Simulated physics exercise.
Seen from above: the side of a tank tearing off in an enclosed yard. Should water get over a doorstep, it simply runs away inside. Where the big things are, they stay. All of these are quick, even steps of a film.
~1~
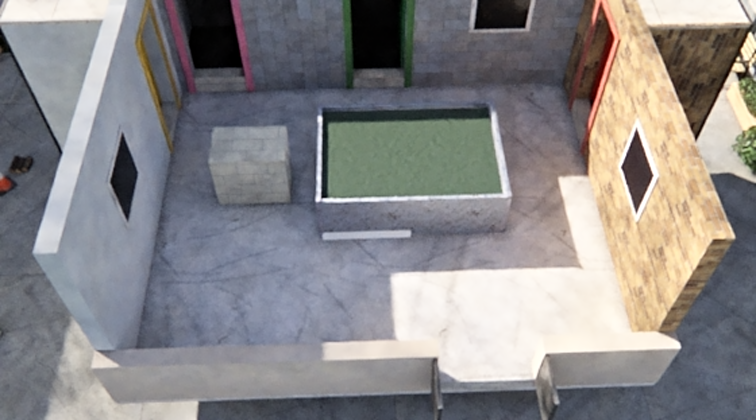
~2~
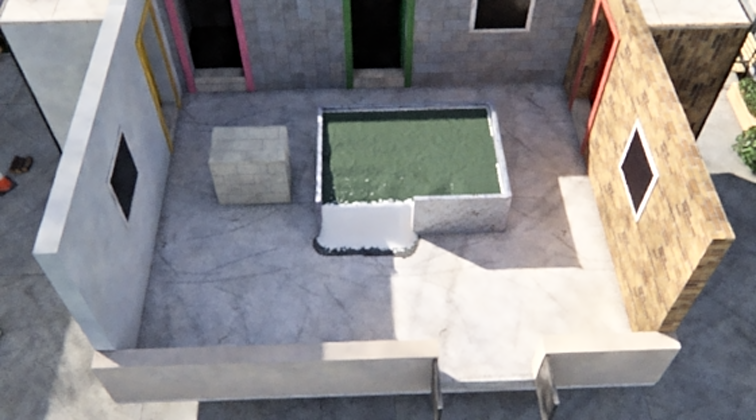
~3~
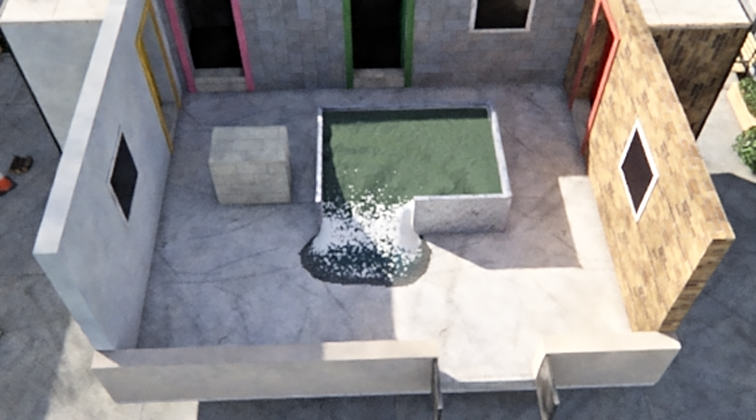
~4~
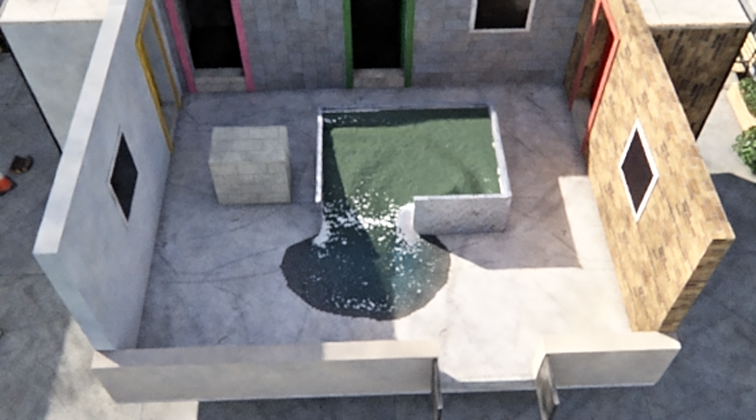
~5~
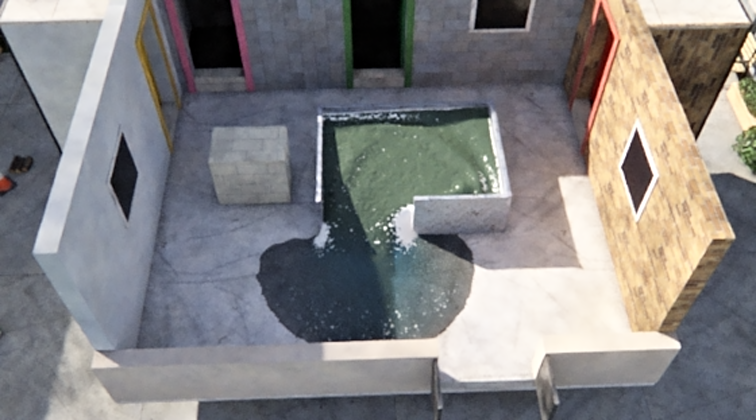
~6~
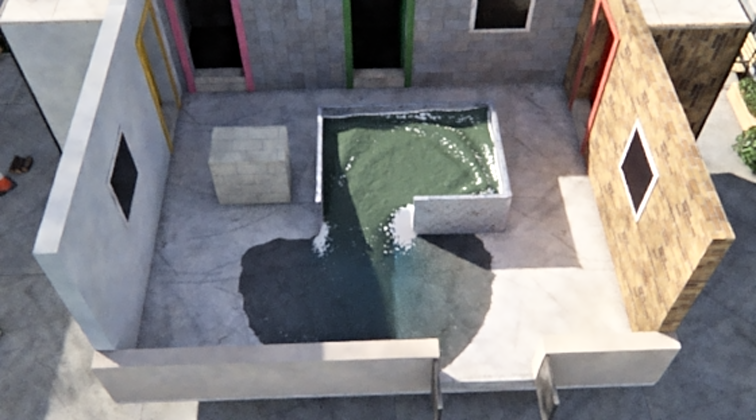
Green water bursting through the broken front of a raised tank and fanning out across a walled courtyard toward the low front wall.
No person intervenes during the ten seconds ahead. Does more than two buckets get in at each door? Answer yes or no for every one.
Red door: No, yellow door: No, green door: No, pink door: No.
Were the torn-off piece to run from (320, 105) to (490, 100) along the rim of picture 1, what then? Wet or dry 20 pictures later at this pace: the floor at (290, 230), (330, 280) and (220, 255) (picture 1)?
Taken in turn they're unwetted, unwetted and swamped.
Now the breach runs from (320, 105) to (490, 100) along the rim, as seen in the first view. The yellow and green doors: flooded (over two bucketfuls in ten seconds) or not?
In brief, the yellow door goes past the mark; the green door goes past the mark.
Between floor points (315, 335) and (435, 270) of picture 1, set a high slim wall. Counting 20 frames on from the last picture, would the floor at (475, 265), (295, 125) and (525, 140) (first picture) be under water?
Taking the points in the order given, they are inundated, high and dry and high and dry.
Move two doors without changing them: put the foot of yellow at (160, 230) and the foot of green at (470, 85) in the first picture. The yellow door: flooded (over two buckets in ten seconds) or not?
As I see it, yellow does not reach it.
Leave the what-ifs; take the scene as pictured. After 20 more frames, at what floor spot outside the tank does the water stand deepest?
That spot is close to (132, 376).
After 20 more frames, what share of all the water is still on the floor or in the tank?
It comes to roughly 94 per cent.
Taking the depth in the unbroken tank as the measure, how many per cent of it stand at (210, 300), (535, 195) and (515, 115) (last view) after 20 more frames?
About 25, 0 and 0 percent, in that order.
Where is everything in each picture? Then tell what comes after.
The tank at (410, 152) is whole and still, in the first picture.
Water pours out at (368, 221) and has run to (317, 240), in the second picture.
Water pours out at (368, 223) and has run to (412, 278), in the third picture.
Water pours out at (368, 224) and has run to (393, 315), in the fourth picture.
The front is at a hidden place, out from the gap at (368, 224), in the fifth picture.
Water pours out at (368, 224) and has run to a hidden place, in the sixth picture.
A moment on, water covers 25 % of the floor; the red door not reached, the yellow door not reached, the green door not reached, the pink door not reached.
Next, water covers 30 % of the floor; the red door not reached, the yellow door not reached, the green door not reached, the pink door not reached.
Then, water covers 60 % of the floor; the red door not reached, the yellow door wet at the sill, nothing in, the green door not reached, the pink door wet at the sill, nothing in.
Later, water covers 95 % of the floor; the red door wet at the sill, nothing in, the yellow door under two buckets in, the green door wet at the sill, nothing in, the pink door wet at the sill, nothing in.
In the end, water covers 95 % of the floor; the red door wet at the sill, nothing in, the yellow door under two buckets in, the green door wet at the sill, nothing in, the pink door wet at the sill, nothing in.
